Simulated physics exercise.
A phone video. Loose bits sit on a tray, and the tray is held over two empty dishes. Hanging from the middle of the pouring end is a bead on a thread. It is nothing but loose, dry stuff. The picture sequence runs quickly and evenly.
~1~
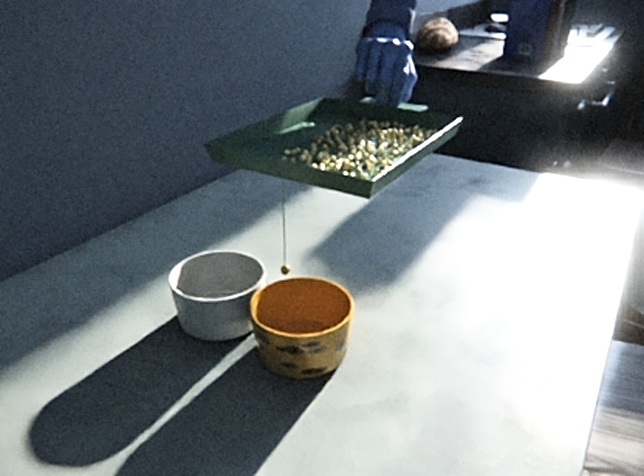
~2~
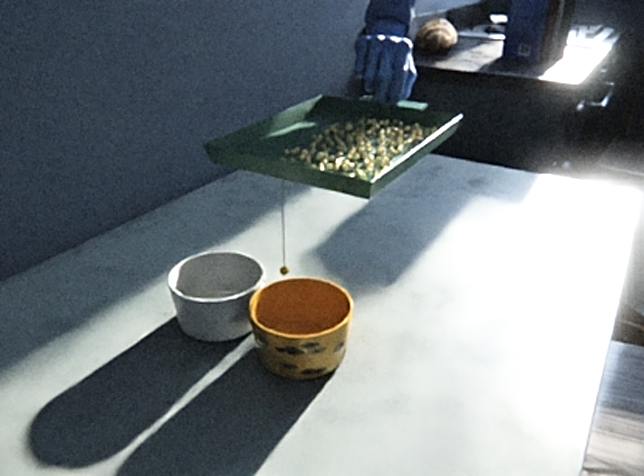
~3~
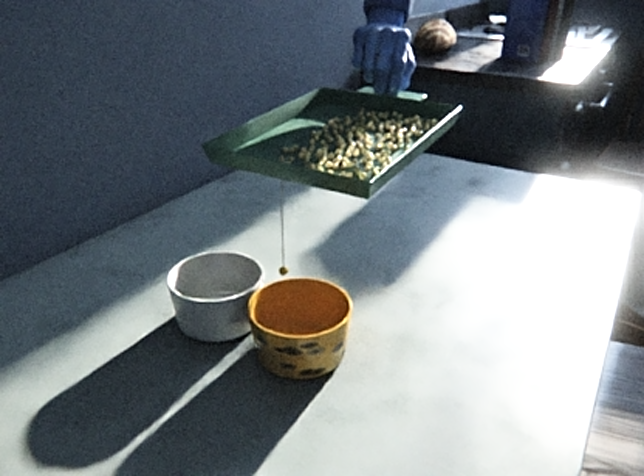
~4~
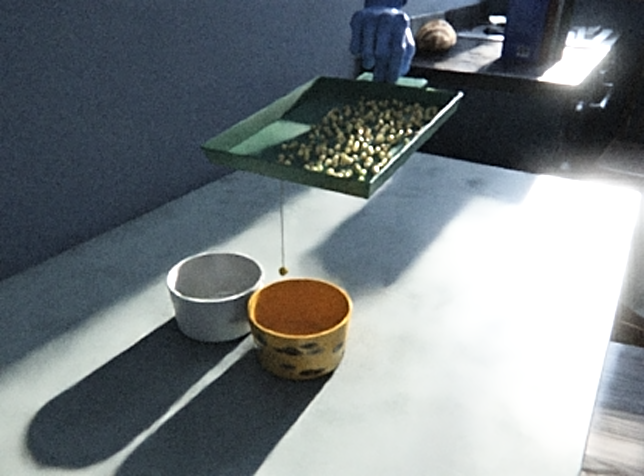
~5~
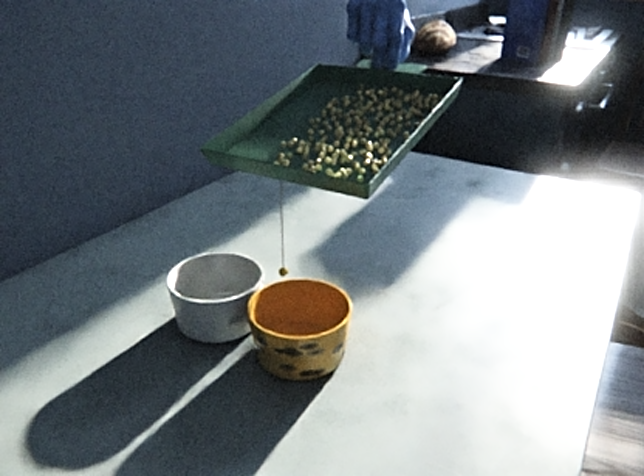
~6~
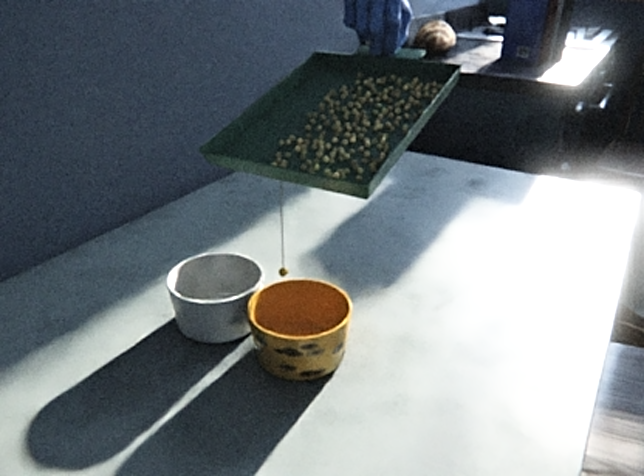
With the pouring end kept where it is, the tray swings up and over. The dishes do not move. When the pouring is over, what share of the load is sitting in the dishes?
The dishes hold more than half of it.
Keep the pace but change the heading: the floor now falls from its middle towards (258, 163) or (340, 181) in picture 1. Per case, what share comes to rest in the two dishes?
The first try gives close to 100 per cent, the second close to 30 per cent.
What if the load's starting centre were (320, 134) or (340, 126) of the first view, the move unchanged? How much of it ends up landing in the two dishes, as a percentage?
It would be 80 in a hundred, and then 80 in a hundred.
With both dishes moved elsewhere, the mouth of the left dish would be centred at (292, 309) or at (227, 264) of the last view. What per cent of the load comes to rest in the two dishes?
60, then 20 %.
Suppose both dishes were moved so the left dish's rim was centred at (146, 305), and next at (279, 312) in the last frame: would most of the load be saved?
In order, they'd catch a minor share, and next a major share.
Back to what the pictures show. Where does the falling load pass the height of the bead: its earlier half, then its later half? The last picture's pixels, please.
First roughly (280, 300), then roughly (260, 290).
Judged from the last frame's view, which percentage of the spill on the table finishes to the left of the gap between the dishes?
Near 50 per cent.
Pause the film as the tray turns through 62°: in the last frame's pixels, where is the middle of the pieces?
The middle of the pieces sits at roughly (298, 173).
Soon after the last picture, tray tipped steeply; nearly all on the tray; a stray few in the air.
A little later, tray tipped past a quarter turn; about two thirds on the tray; a stray few in the right dish; a stray few in the left dish; a stray few outside both; about a third in the air.
Later still, tray tipped past a quarter turn; about half in the right dish; about a quarter in the left dish; about a quarter outside both.
At rest, tray tipped past a quarter turn; about half in the right dish; about a quarter in the left dish; about a quarter outside both.
